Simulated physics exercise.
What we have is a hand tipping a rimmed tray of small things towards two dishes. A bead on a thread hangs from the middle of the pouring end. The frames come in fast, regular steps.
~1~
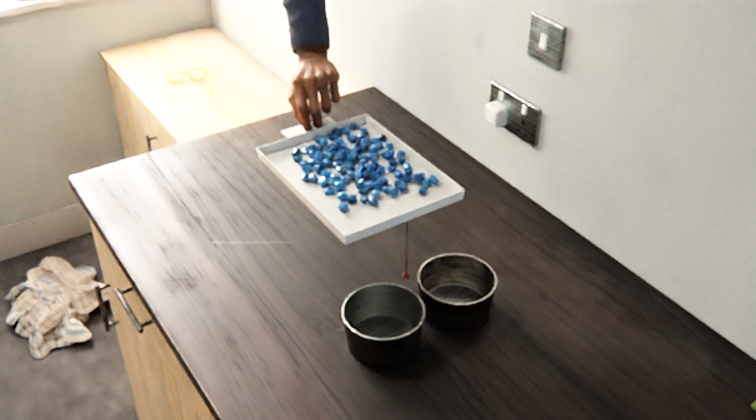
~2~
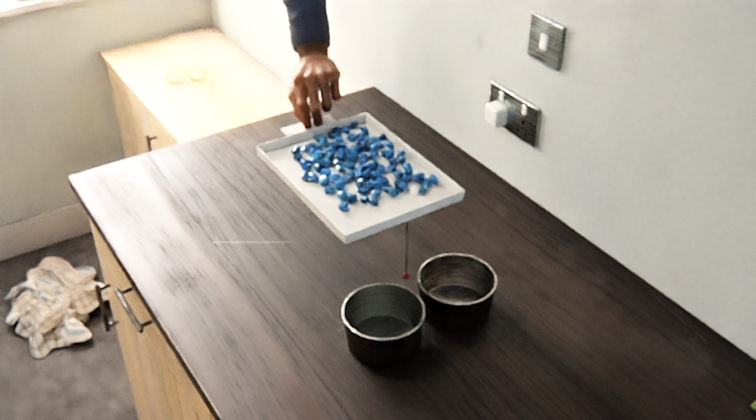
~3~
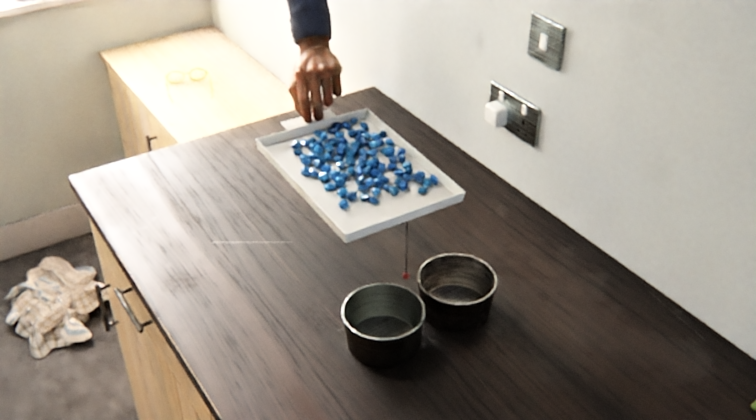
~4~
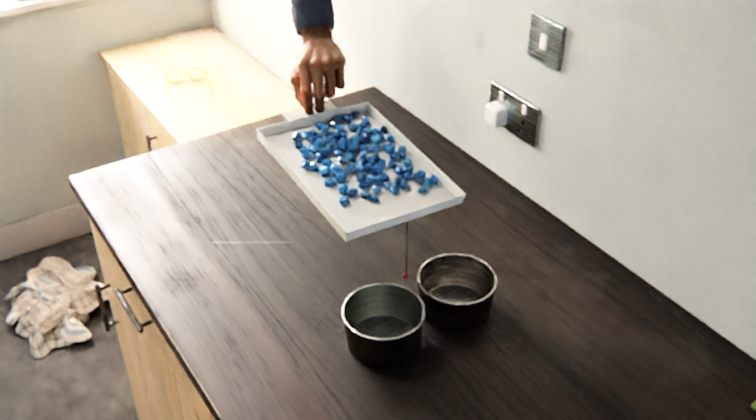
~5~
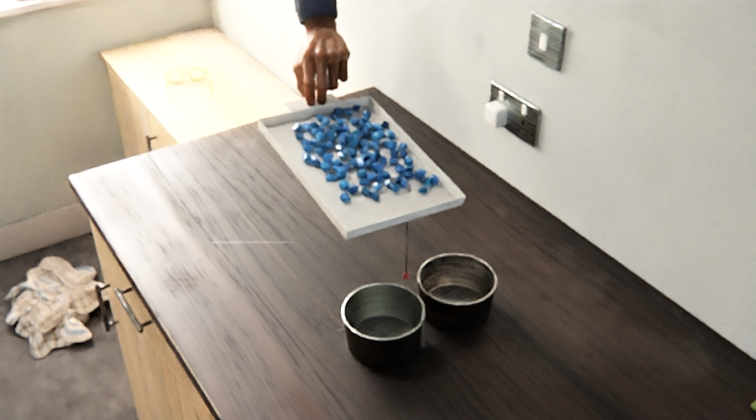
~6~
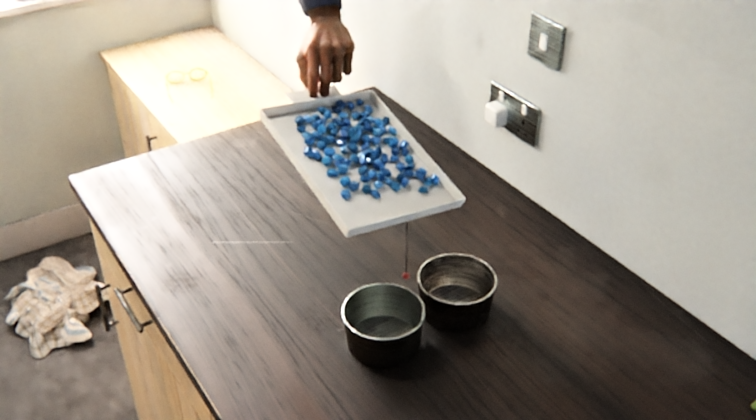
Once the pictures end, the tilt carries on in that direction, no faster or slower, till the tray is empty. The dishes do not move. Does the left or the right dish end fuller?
The right-hand one ends fuller.
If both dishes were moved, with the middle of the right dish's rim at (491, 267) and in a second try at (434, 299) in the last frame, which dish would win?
The first try: The right one. The second: The right dish.
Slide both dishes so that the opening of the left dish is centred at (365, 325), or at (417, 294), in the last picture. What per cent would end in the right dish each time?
First some 50, then 50 per cent.
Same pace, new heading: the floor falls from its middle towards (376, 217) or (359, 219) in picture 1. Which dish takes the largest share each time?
At the first place the left one, at the second the left one.
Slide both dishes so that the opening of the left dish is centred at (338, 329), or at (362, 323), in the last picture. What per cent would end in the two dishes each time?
In turn 20 and 50 in a hundred.
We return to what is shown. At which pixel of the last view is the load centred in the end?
Close to (455, 295).
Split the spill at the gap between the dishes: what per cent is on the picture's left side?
About 10 per cent.
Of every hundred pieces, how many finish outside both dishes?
It comes to 20 per cent or so.
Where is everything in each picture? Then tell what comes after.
The first frame shows corners of the pouring end (345, 234) and (463, 190), level; middle of the load (362, 163), aquarium stones; left dish (406, 347); right dish (480, 312); bead on its thread (406, 276).
The second frame shows corners of the pouring end (345, 234) and (463, 190), level; middle of the load (362, 162).
The third frame shows corners of the pouring end (346, 233) and (463, 191), tipped barely, lowest at the right corner; middle of the load (362, 160).
The fourth frame shows corners of the pouring end (347, 231) and (464, 194), tipped a little, lowest at the right corner; middle of the load (363, 155).
The fifth frame shows corners of the pouring end (348, 230) and (464, 196), tipped a little, lowest at the right corner; middle of the load (364, 151).
The sixth frame shows corners of the pouring end (349, 228) and (464, 198), tipped clearly, lowest at the right corner; middle of the load (365, 147); left dish (406, 347); right dish (480, 312).
Just after the last frame, tray tipped steeply; almost all on the tray; just a few in the air.
A moment on, tray tipped right over; roughly a quarter on the tray; roughly half in the right dish; about a tenth outside both; about a tenth in the air.
Further on, tray tipped past a quarter turn; the larger part in the right dish; about a tenth outside both.
When it is over, tray tipped past a quarter turn; not one in the left dish; the larger part in the right dish; about a tenth outside both.
